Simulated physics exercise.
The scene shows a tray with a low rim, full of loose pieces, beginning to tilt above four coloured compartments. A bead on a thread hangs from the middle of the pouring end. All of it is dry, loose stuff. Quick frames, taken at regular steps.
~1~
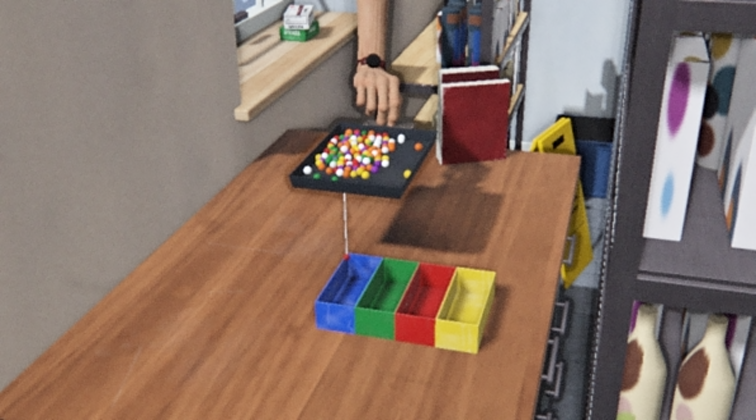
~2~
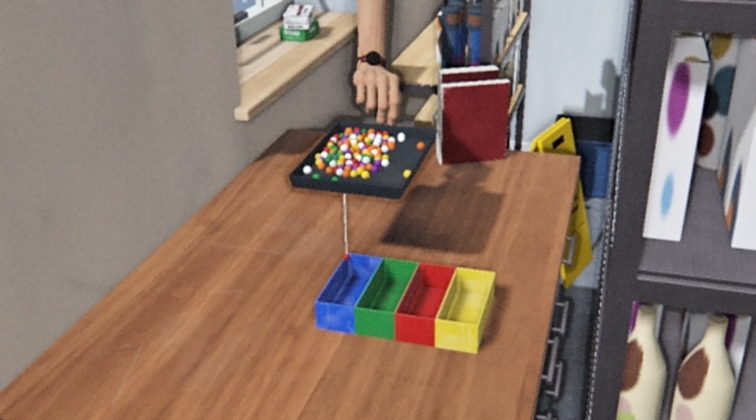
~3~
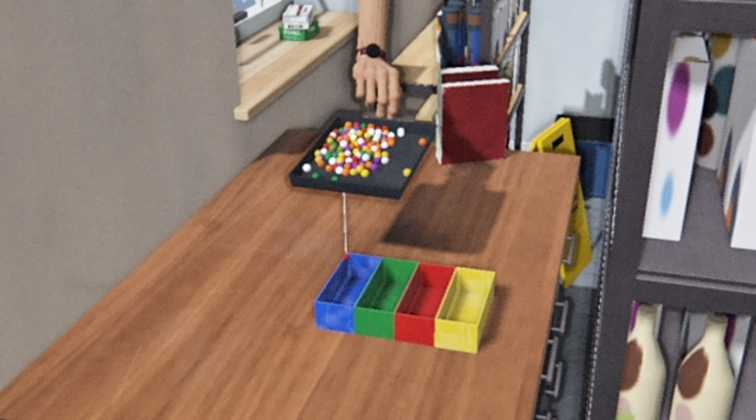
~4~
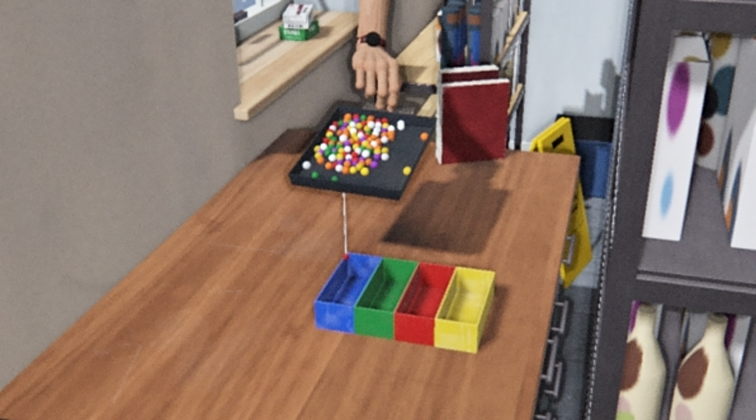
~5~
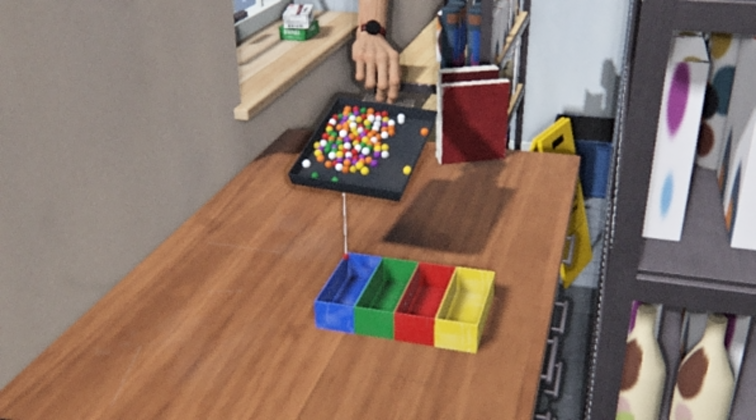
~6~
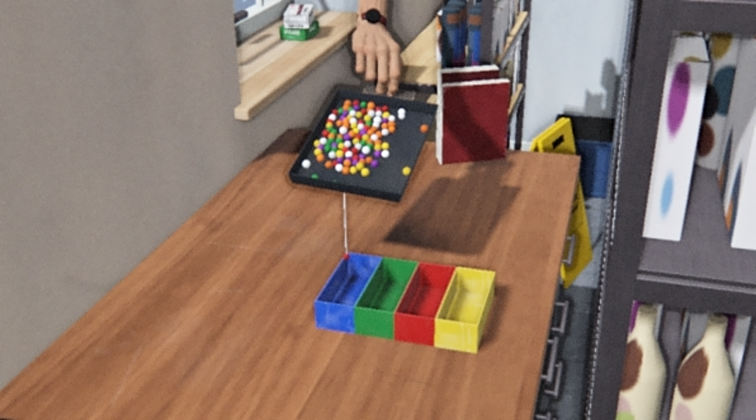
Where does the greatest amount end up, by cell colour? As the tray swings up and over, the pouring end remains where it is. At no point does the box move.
In the green cell.
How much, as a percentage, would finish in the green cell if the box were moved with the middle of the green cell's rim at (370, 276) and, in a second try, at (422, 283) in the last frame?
You'd get 40 in a hundred the first time and 20 in a hundred the second.
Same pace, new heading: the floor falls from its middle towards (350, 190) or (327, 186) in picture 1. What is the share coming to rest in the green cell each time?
Respectively 30 and 0 in a hundred.
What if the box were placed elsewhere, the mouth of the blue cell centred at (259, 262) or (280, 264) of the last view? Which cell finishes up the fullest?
Try 1: The yellow cell. Try 2: Yellow.
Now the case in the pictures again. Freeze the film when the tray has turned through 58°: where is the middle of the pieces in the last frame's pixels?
Look close to (366, 181) in the last picture.
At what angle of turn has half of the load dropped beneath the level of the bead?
Around 95 degrees of turn.
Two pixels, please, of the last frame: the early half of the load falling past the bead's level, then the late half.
About (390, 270), and after that about (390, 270).
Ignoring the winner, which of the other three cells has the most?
Second best is the blue cell.
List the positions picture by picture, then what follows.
The first picture shows corners of the pouring end at (292, 175) and (400, 186), level; middle of the load at (359, 154), round plastic beads; bead on its thread at (347, 257); blue cell at (335, 315); green cell at (375, 321); red cell at (415, 327); yellow cell at (457, 334).
The second picture shows corners of the pouring end at (292, 175) and (400, 187), level; middle of the load at (359, 153).
The third picture shows corners of the pouring end at (291, 174) and (399, 188), tipped barely, lowest at the right corner; middle of the load at (359, 149).
The fourth picture shows corners of the pouring end at (291, 173) and (399, 189), tipped a little, lowest at the right corner; middle of the load at (359, 144).
The fifth picture shows corners of the pouring end at (291, 173) and (399, 190), tipped a little, lowest at the right corner; middle of the load at (359, 140).
The sixth picture shows corners of the pouring end at (291, 172) and (400, 192), tipped clearly, lowest at the right corner; middle of the load at (359, 137), all on the move; blue cell at (335, 315); green cell at (374, 321); red cell at (415, 327); yellow cell at (456, 333).
Soon after the last picture, tray tipped steeply; nearly all on the tray; a stray few in the green cell; a stray few in the blue cell; a stray few in the red cell; a small part falling or outside the box.
A little later, tray tipped right over; about a quarter on the tray; about a third in the green cell; a small part in the blue cell; a small part in the red cell; about a quarter falling or outside the box.
Later still, tray tipped past a quarter turn; about two thirds in the green cell; about a quarter in the blue cell; a small part in the red cell; a stray few in the yellow cell; a stray few falling or outside the box.
At rest, tray tipped past a quarter turn; about two thirds in the green cell; about a quarter in the blue cell; a small part in the red cell; a stray few in the yellow cell; a stray few outside the box.
